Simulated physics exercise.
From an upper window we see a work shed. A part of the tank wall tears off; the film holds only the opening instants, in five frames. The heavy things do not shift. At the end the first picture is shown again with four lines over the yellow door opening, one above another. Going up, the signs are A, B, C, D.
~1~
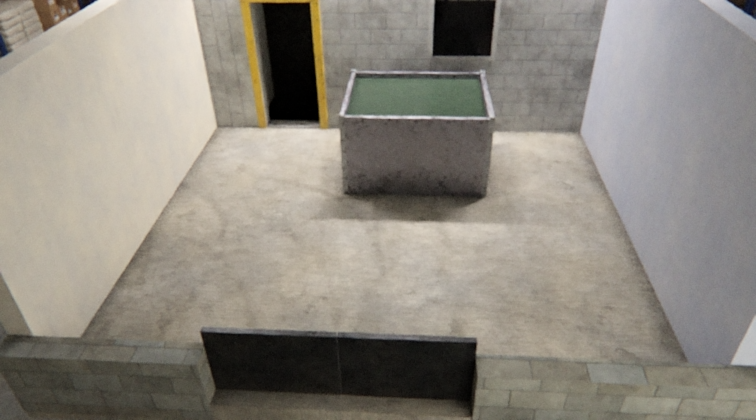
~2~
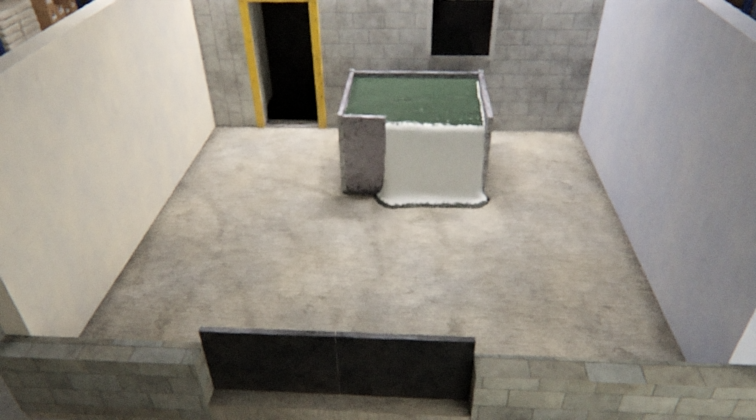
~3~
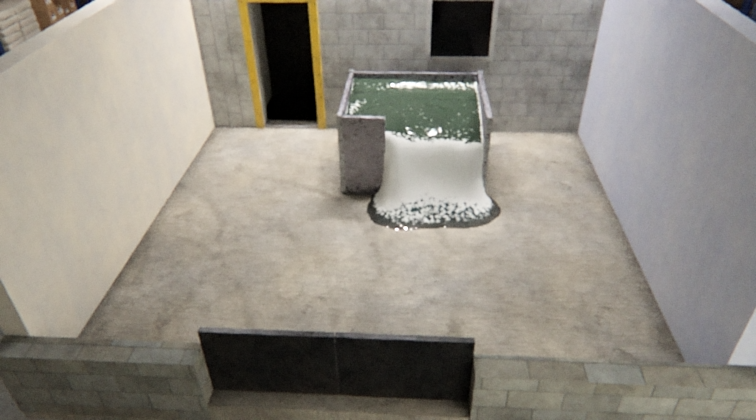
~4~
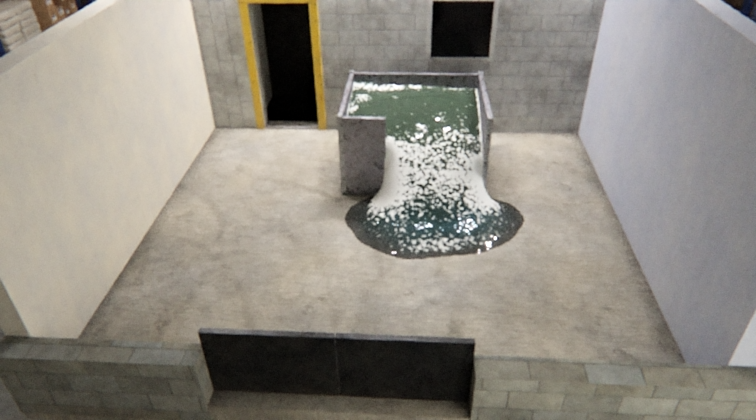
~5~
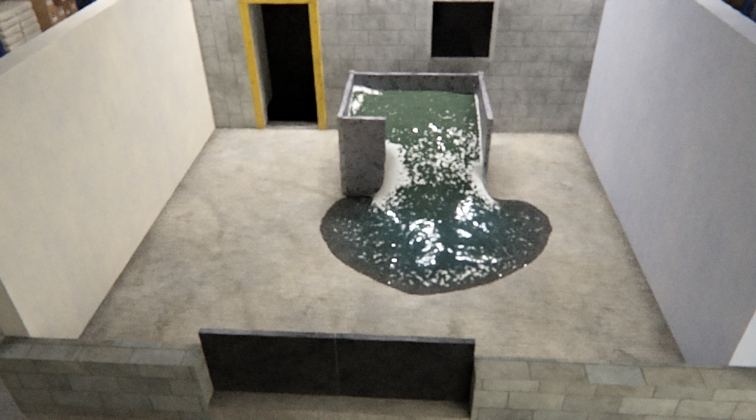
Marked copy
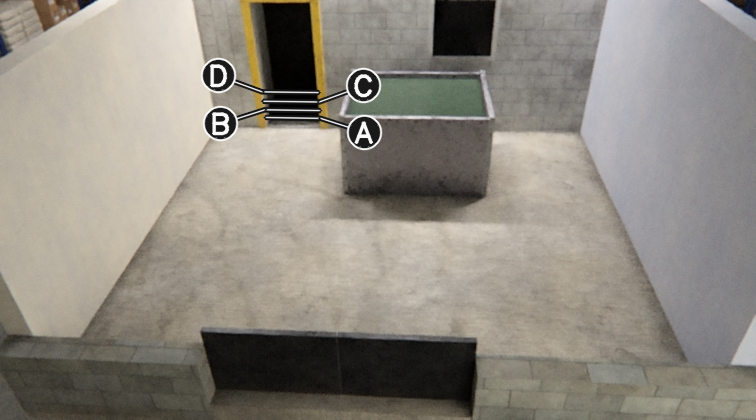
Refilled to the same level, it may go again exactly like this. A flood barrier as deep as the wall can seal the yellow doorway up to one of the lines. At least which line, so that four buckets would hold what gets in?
Take A.
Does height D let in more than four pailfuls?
No, that is safe.
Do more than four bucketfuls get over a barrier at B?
No, that is safe.
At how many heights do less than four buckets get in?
All of them.
In white, A at (293, 117); B at (292, 110); C at (291, 101); D at (290, 92); from the bottom up A, B, C, D.
If A is chosen, a splash gets over, under a bucket.
If B is chosen, nothing gets over.
If C is chosen, nothing gets over.
If D is chosen, nothing gets over.
